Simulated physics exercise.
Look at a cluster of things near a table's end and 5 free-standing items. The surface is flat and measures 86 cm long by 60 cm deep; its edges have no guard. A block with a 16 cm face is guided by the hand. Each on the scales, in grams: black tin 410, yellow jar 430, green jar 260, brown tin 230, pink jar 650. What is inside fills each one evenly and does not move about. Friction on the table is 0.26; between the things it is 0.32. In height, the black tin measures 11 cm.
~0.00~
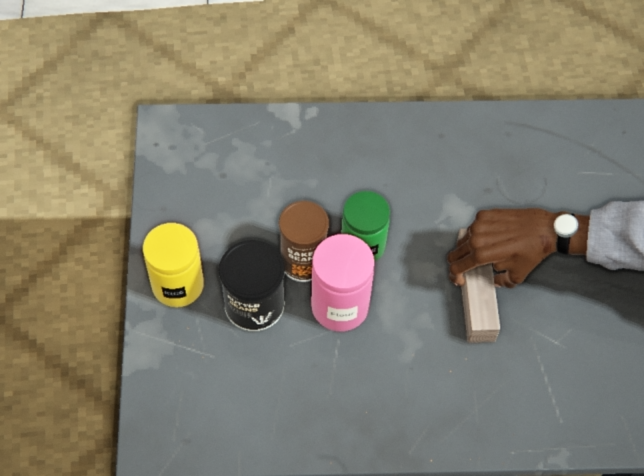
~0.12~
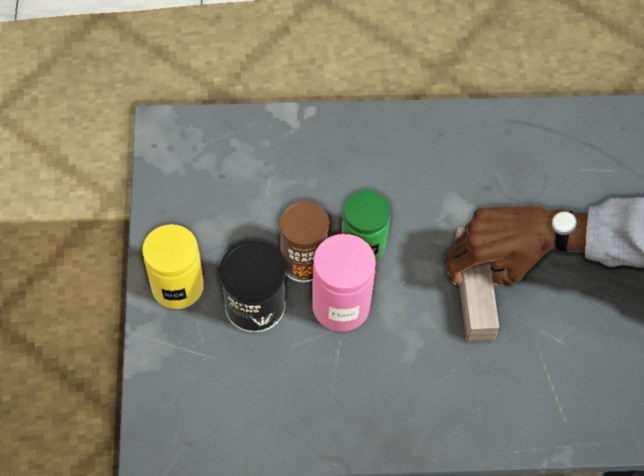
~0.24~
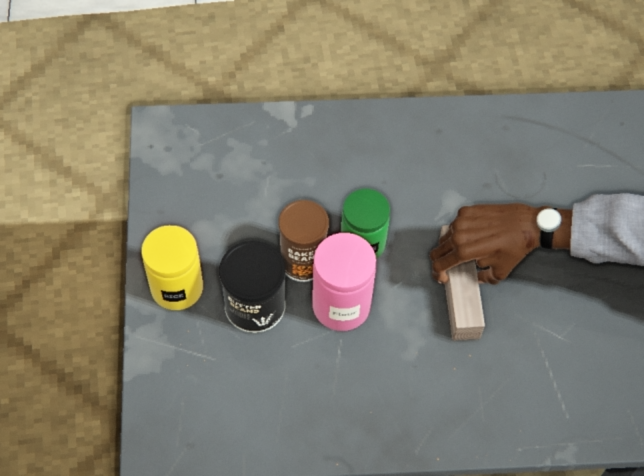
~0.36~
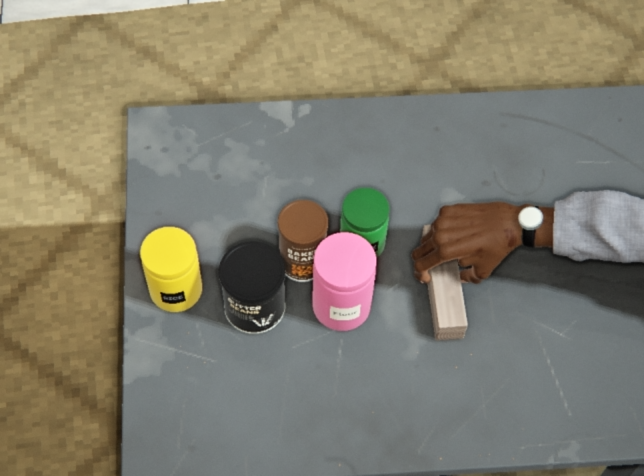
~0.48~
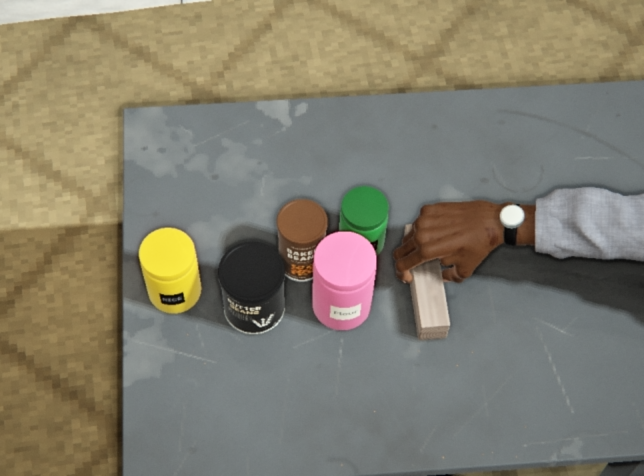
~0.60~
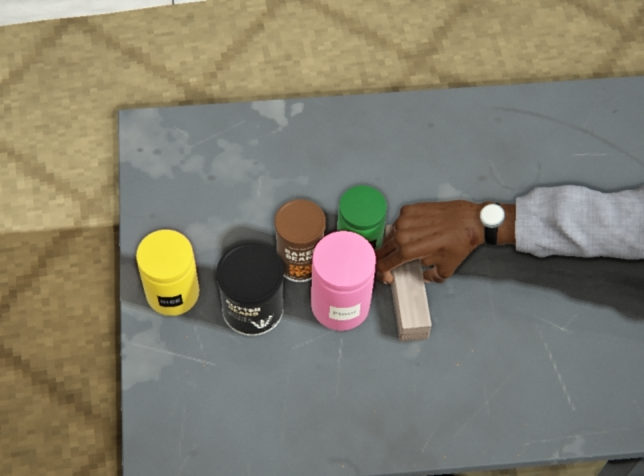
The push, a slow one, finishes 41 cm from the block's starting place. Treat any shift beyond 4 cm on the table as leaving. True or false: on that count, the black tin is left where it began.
False; the black tin is displaced.
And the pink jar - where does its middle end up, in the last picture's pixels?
Roughly pixel (136, 315).
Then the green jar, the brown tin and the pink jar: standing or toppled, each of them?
Final state - green jar: Remains on its base; brown tin: Remains on its base; pink jar: Remains on its base.
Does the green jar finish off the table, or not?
When everything stops, the green jar is still in bounds.
After 1.50 s, 29 cm of push; black tin slid 12 cm near (163, 308); pink jar slid 16 cm; brown tin slid 10 cm.
After 2.20 s, 41 cm of push; black tin and yellow jar now off the table; pink jar slid 28 cm; brown tin slid 22 cm.
By the end (2.6 s), off the table, black tin and yellow jar; not toppled but over 4 cm from the start, green jar, brown tin and pink jar.
